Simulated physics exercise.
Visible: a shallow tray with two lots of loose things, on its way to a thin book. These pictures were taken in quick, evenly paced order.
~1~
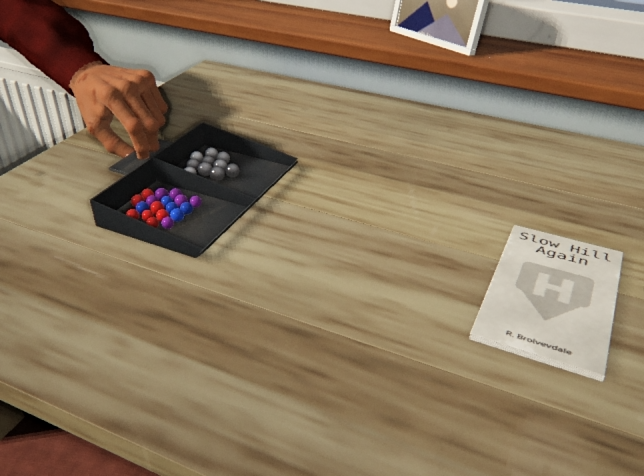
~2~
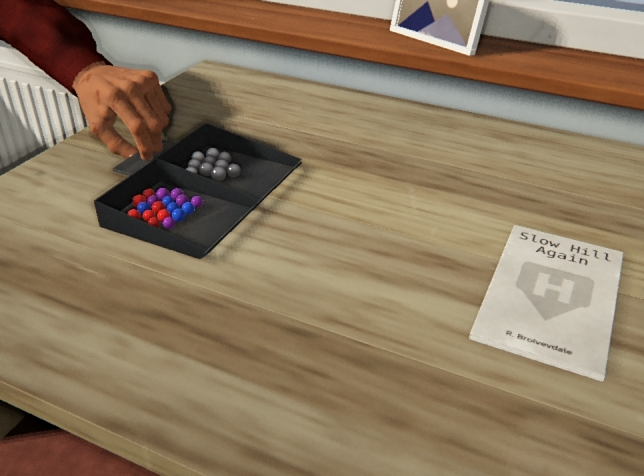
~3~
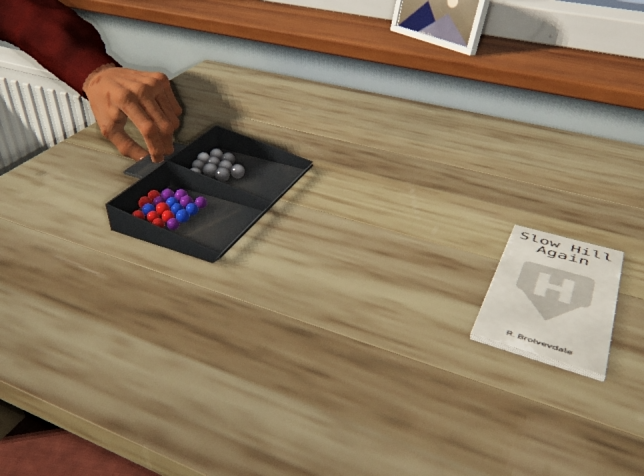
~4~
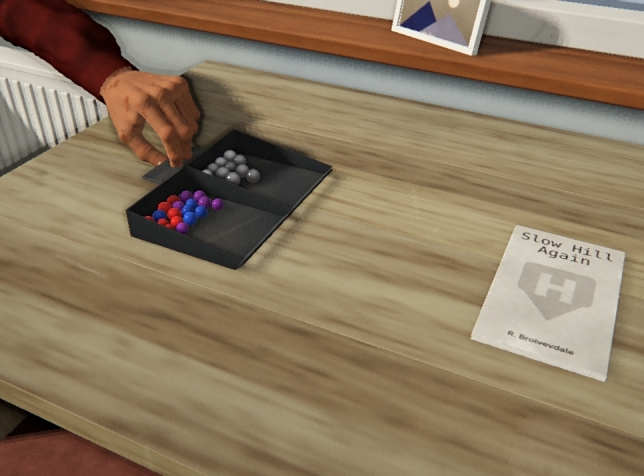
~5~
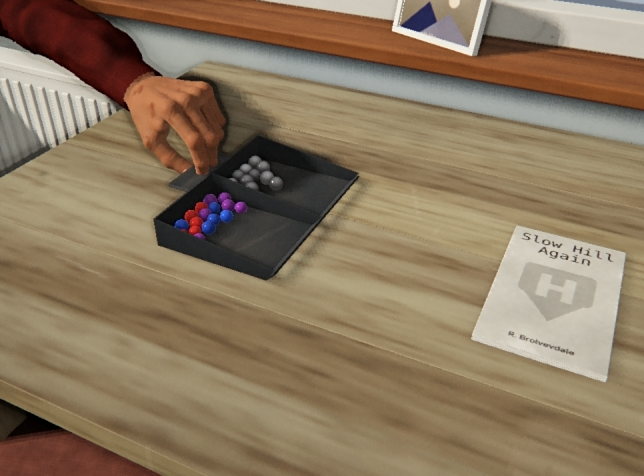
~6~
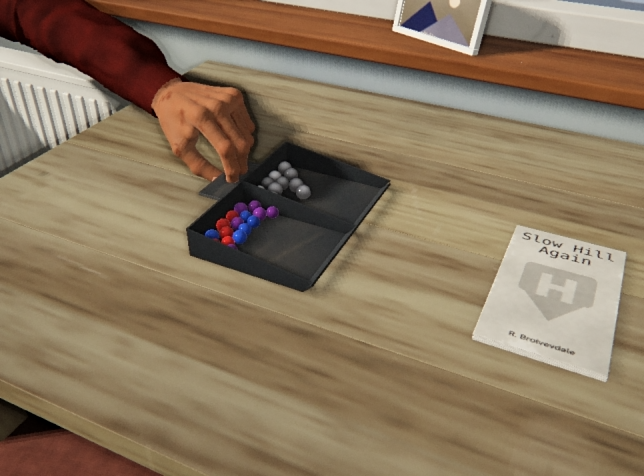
A hand slid a black divided tray of colorful marbles and gray balls rightward across a wooden table, slowly at first and then faster, bringing it closer to a thin book that stayed still.
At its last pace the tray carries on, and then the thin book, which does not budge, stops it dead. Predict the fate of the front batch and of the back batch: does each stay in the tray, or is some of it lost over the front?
Prediction: The front batch partly goes over the front, the back batch partly goes over the front.
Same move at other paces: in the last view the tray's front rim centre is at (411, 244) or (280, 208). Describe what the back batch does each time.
Run 1: It spills partly over. Run 2: It holds inside the tray.
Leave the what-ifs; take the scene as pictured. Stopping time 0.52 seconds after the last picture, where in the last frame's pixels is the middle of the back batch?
Its middle is roughly at (519, 246) in the last frame.
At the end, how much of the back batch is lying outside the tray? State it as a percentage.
Near 70 %.
Then, 0.11 s on from there, tray still sliding, front rim near (425, 248); front batch all inside; back batch all inside.
Then, 0.31 s on from there, tray stopped at the thin book; front batch all inside, moved towards the front rim; back batch all inside, moved towards the front rim.
Then, 0.52 s on from there, tray stopped at the thin book; front batch near half out of the tray; back batch near two thirds out of the tray.
In the end, tray stopped at the thin book; front batch near half out of the tray; back batch near two thirds out of the tray.
